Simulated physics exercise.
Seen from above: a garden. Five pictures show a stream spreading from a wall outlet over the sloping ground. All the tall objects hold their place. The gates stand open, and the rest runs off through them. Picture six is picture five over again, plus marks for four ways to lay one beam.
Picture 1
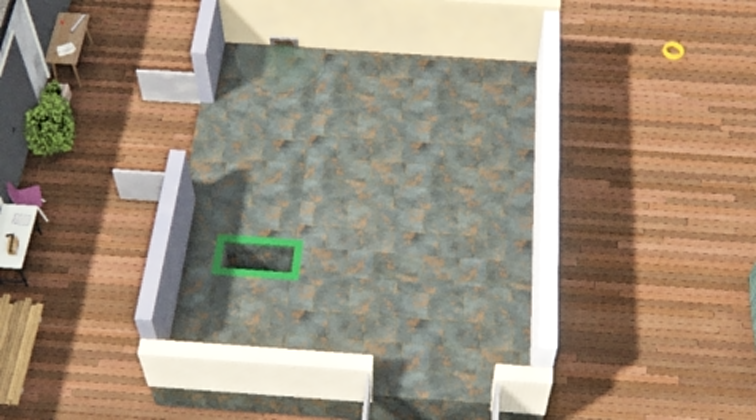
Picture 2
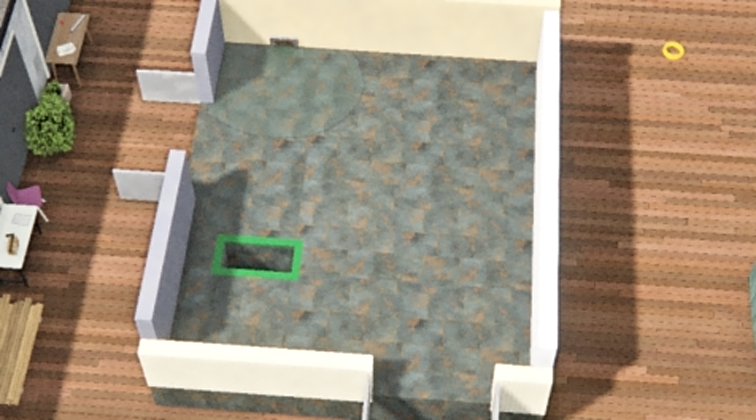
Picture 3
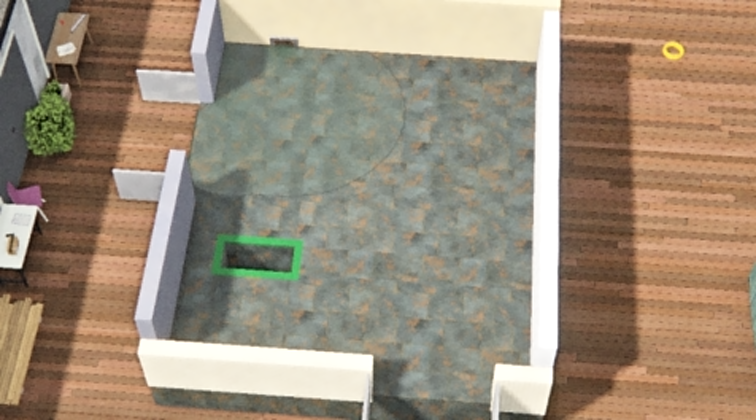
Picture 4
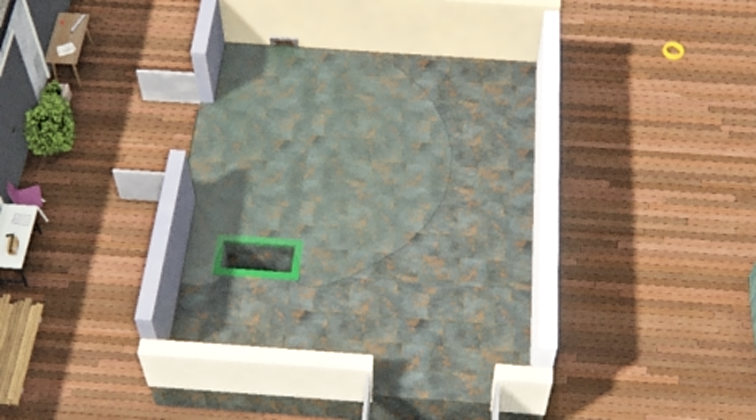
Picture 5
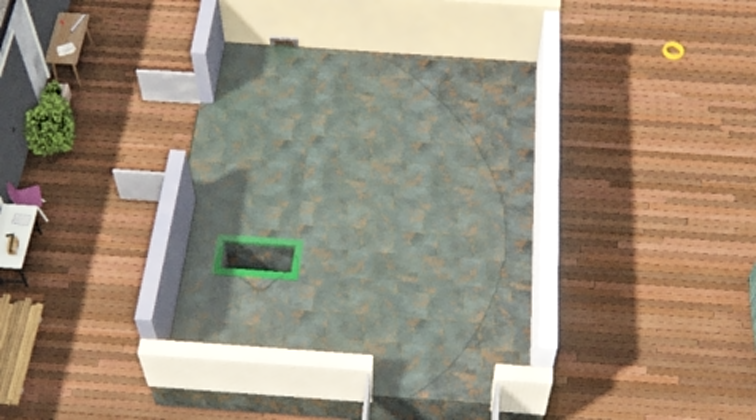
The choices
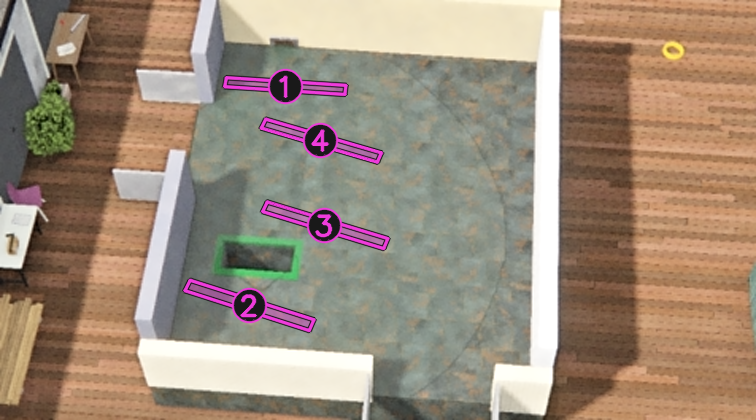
At first, a small patch of shallow water lies by the back wall of a walled, stone-patterned floor seen from above, near its upper left corner. The water spreads in a widening curve down and to the right, then reaches the green-framed drain pit and covers most of the floor.
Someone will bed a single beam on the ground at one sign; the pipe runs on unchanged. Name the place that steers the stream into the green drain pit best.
Choose 2.
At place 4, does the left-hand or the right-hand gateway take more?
More leaves on the right.
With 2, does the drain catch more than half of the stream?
No.
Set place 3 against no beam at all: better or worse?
Worse.
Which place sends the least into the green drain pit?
It is 1.
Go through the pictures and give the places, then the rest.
Outfall at (284, 42); green drain pit at (258, 257); open gate at (432, 385); open gate at (205, 150); 4 % of the ground under water, visible out to (290, 87); green drain pit still dry, in the first frame.
In the second frame, 12 % of the ground under water, visible out to (301, 133); green drain pit still dry.
In the third frame, 26 % of the ground under water, visible out to (190, 178); green drain pit still dry.
In the fourth frame, 45 % of the ground under water, visible out to (330, 280); green drain pit taking water.
In the fifth frame, 71 % of the ground under water, visible out to (468, 334); green drain pit taking water.
In magenta, 1 from (225, 82) to (345, 89); 2 from (187, 285) to (311, 325); 3 from (265, 206) to (385, 243); 4 from (263, 123) to (379, 157).
With 1, about 10 % of the stream goes into the green drain pit, about 89 % out by the gates.
With 2, about 33 % of the stream goes into the green drain pit, about 66 % out by the gates.
With 3, about 20 % of the stream goes into the green drain pit, about 80 % out by the gates.
With 4, about 20 % of the stream goes into the green drain pit, about 80 % out by the gates.
